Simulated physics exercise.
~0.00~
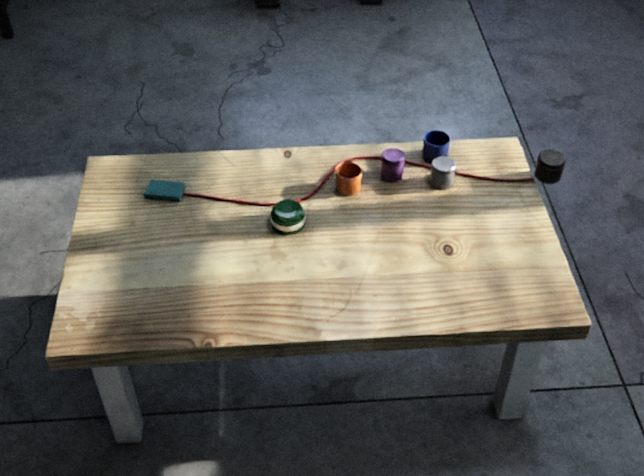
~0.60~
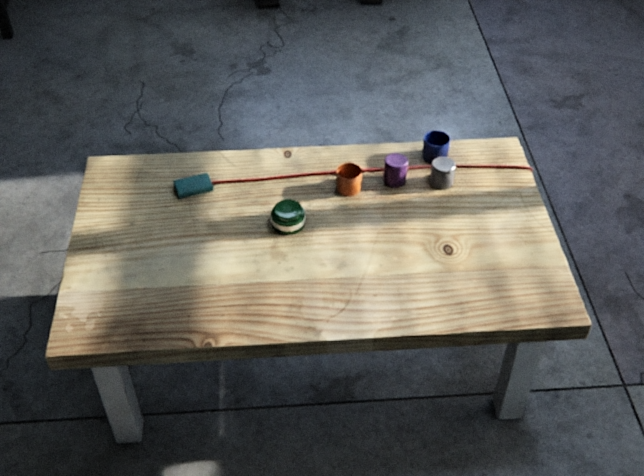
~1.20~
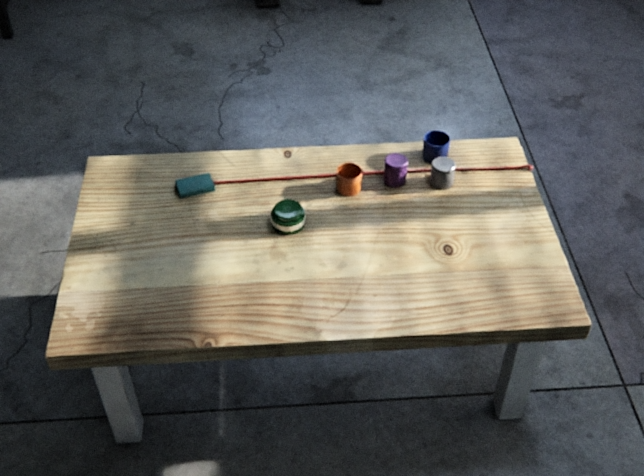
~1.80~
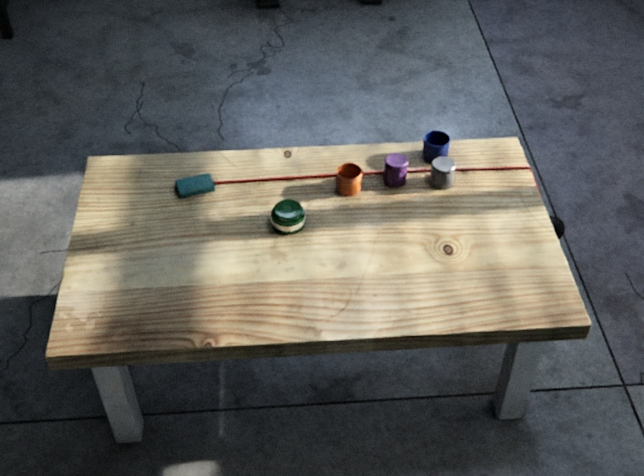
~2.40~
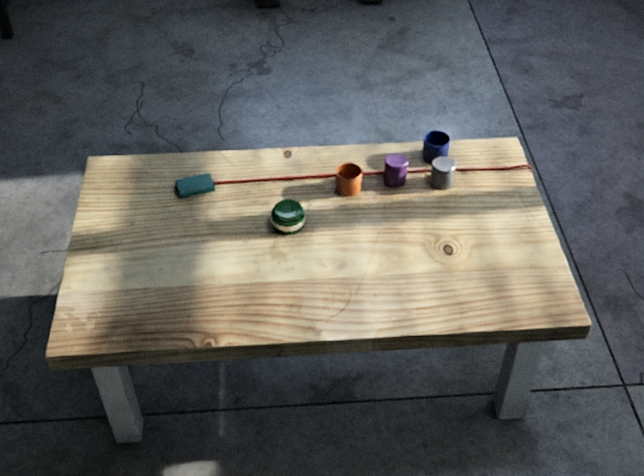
The black speaker drops off the table's right side, tugging the teal phone rightward before it rests.
